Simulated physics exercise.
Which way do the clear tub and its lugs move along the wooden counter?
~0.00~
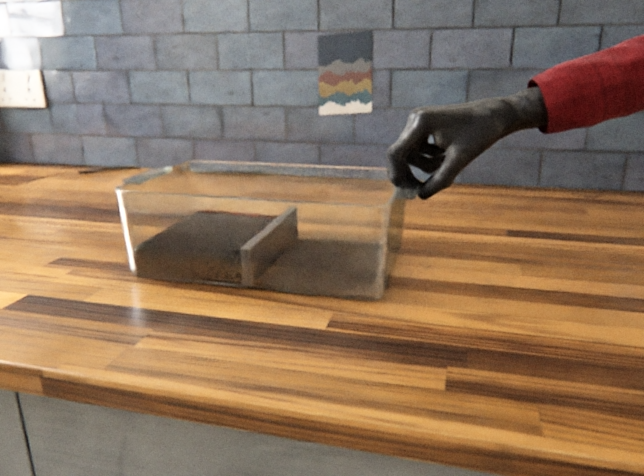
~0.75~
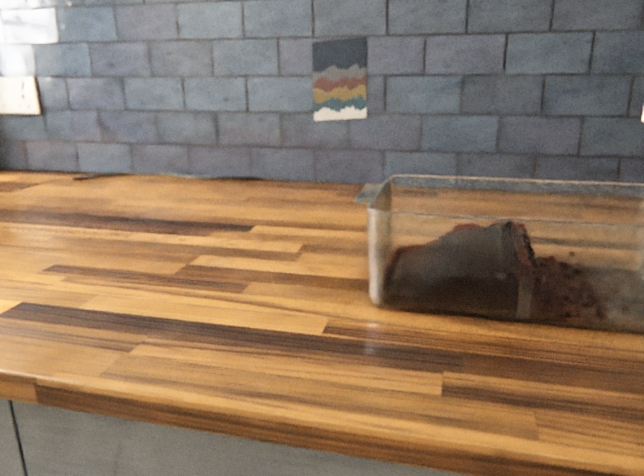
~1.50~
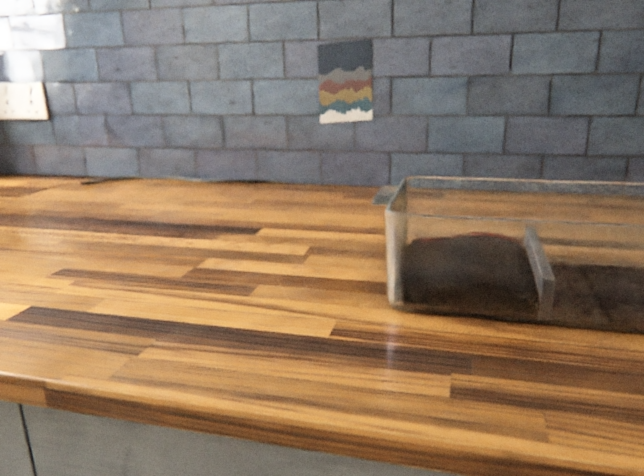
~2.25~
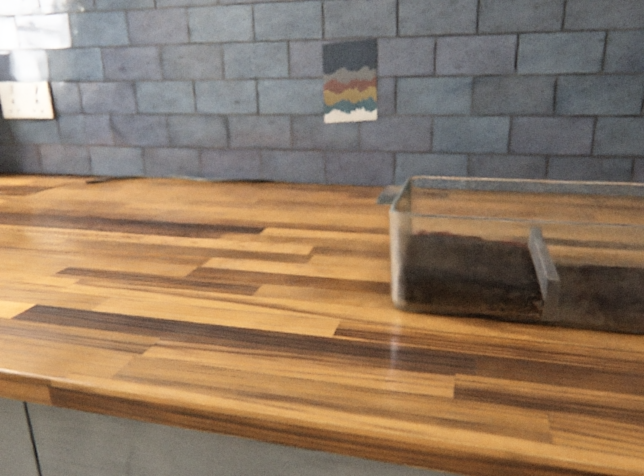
They move to the right, with the tub coming to rest at the right side of the view.
Clear oblong tub sliding right along a wooden counter by hand, dark contents surging over its low divider, then settling on both sides.
